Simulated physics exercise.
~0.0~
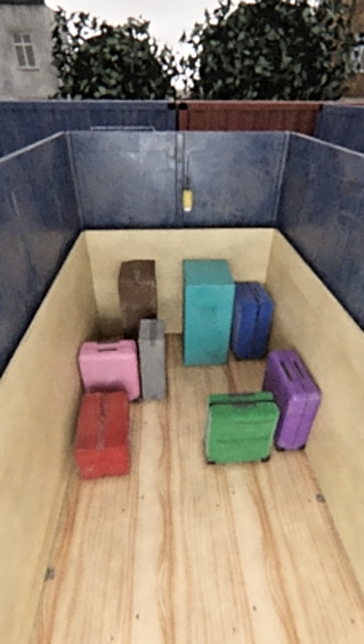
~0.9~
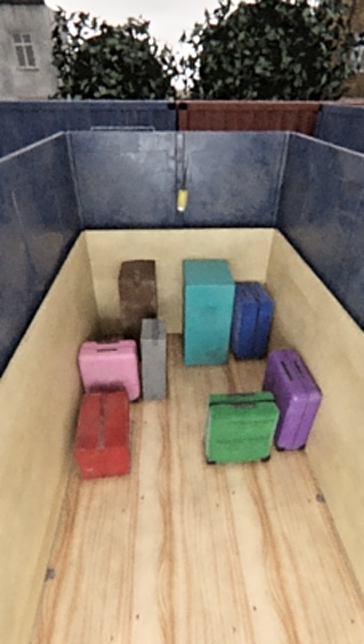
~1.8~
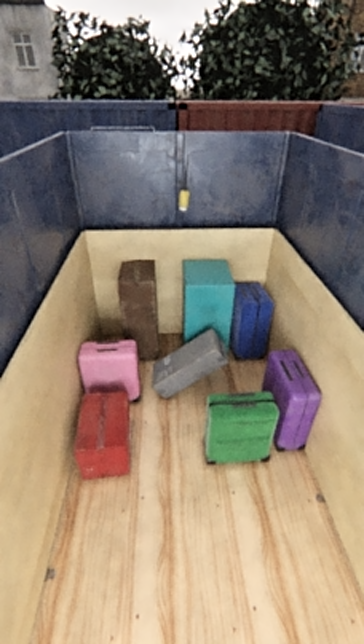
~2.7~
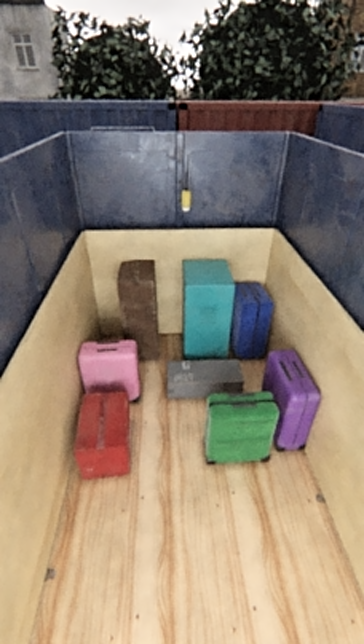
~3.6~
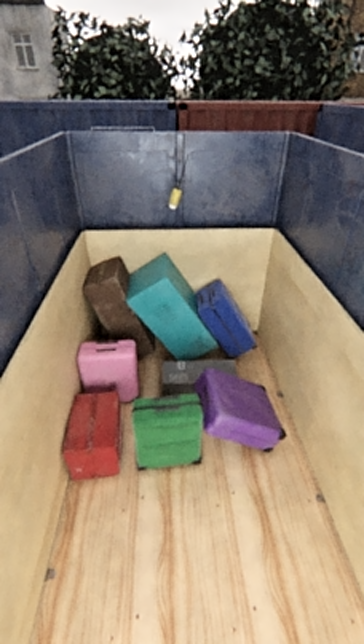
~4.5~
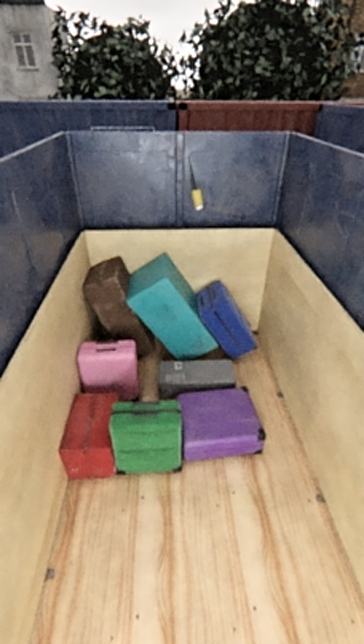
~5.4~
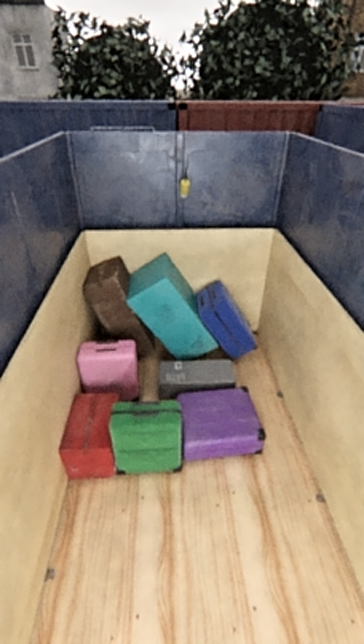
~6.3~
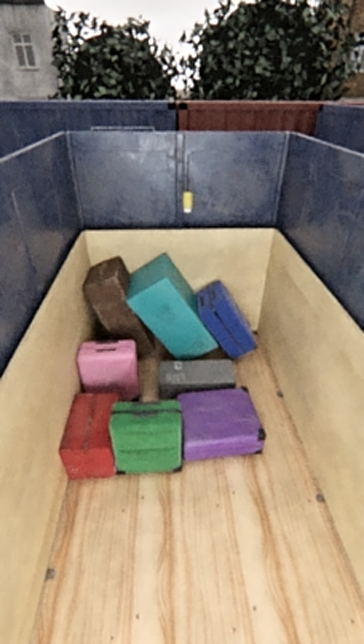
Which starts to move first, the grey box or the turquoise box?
The grey box starts to move first, tipping over to the right while the turquoise box is still upright. The turquoise box only shifts left and leans afterwards.
The video shows suitcases and boxes in a walled load bay as the grey box tips onto its side, then the green, turquoise, blue and purple pieces shift left, ending with the purple case on its side and the turquoise and blue ones leaning.
